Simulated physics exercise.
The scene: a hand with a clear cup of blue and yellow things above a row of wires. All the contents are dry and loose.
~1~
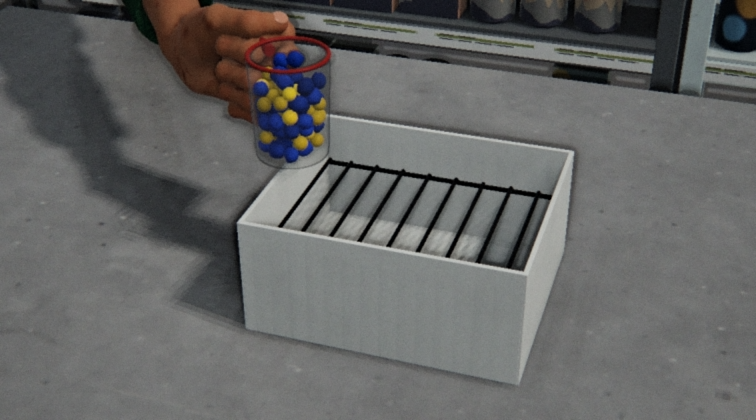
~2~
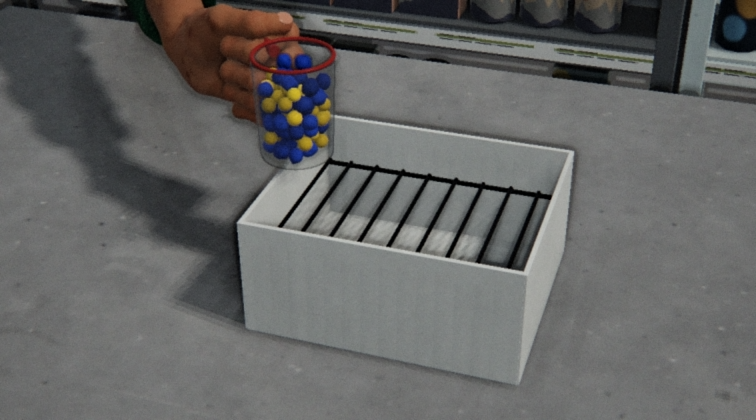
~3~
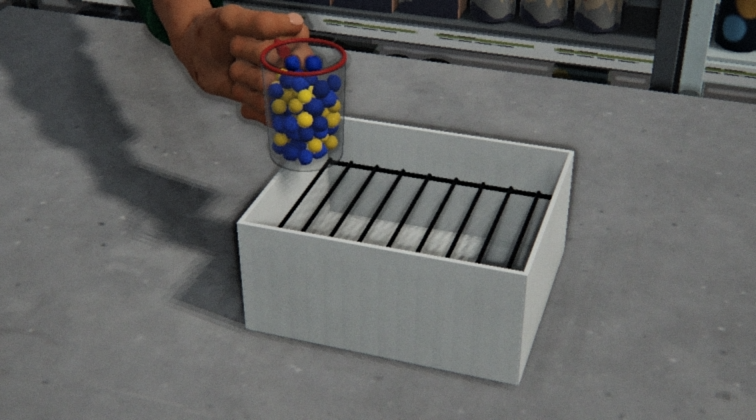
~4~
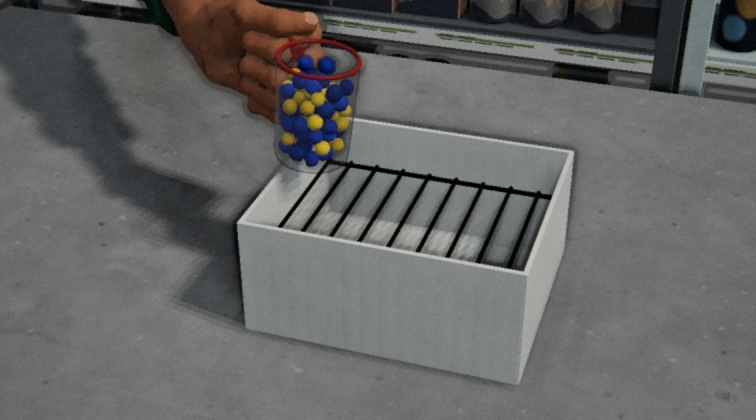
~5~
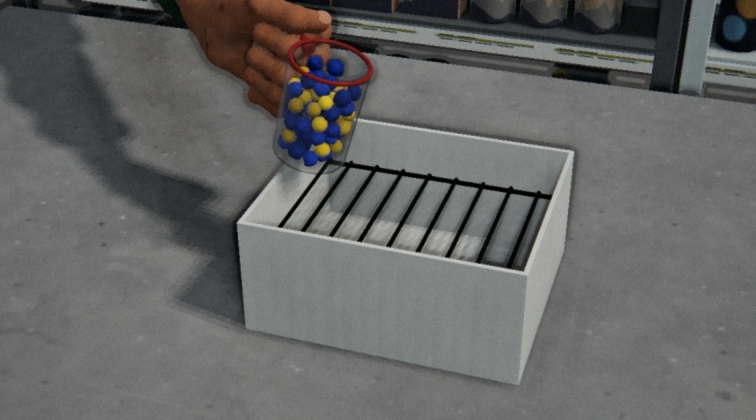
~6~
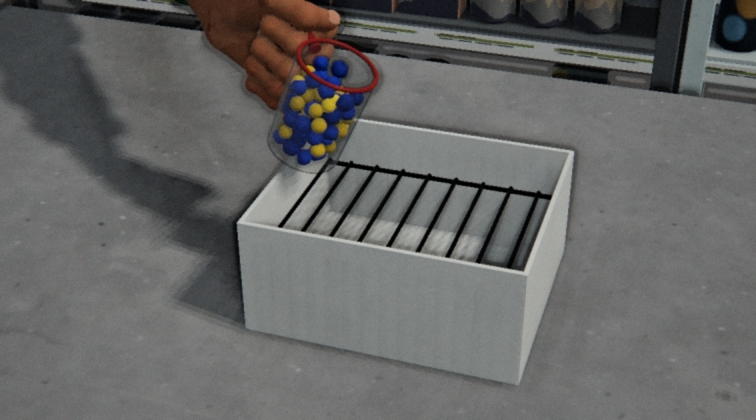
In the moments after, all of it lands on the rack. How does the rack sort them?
I reckon the blue ones make it through; the yellow ones make it through.
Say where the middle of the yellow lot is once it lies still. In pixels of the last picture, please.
Close to (429, 282).
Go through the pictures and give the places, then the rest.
In the first picture, cup at (290, 104), upright; rack at (486, 243), 10 wires across; blue clay pellets at (292, 118), narrower than the gaps; yellow sweets at (308, 110), narrower than the gaps.
In the second picture, cup at (295, 105), upright; yellow ones at (312, 111).
In the third picture, cup at (305, 106), upright; blue ones at (307, 120).
In the fourth picture, cup at (315, 107), tipped 6°; yellow ones at (331, 115).
In the fifth picture, cup at (320, 108), tipped 14°; blue ones at (319, 122).
In the sixth picture, cup at (320, 108), tipped 22°; rack at (486, 243); blue ones at (317, 122); yellow ones at (333, 119).
Then, 0.69 s past the last view, blue ones, all in the cup; yellow ones, all in the cup.
Then, 1.29 s past the last view, blue ones, most in the cup, a small part on or over the wires; yellow ones, nearly all in the cup, a small part on or over the wires.
Then, 1.80 s past the last view, blue ones, a stray few on or over the wires, nearly all under the rack; yellow ones, a stray few on or over the wires, nearly all under the rack.
Finally, blue ones, all under the rack; yellow ones, all under the rack.
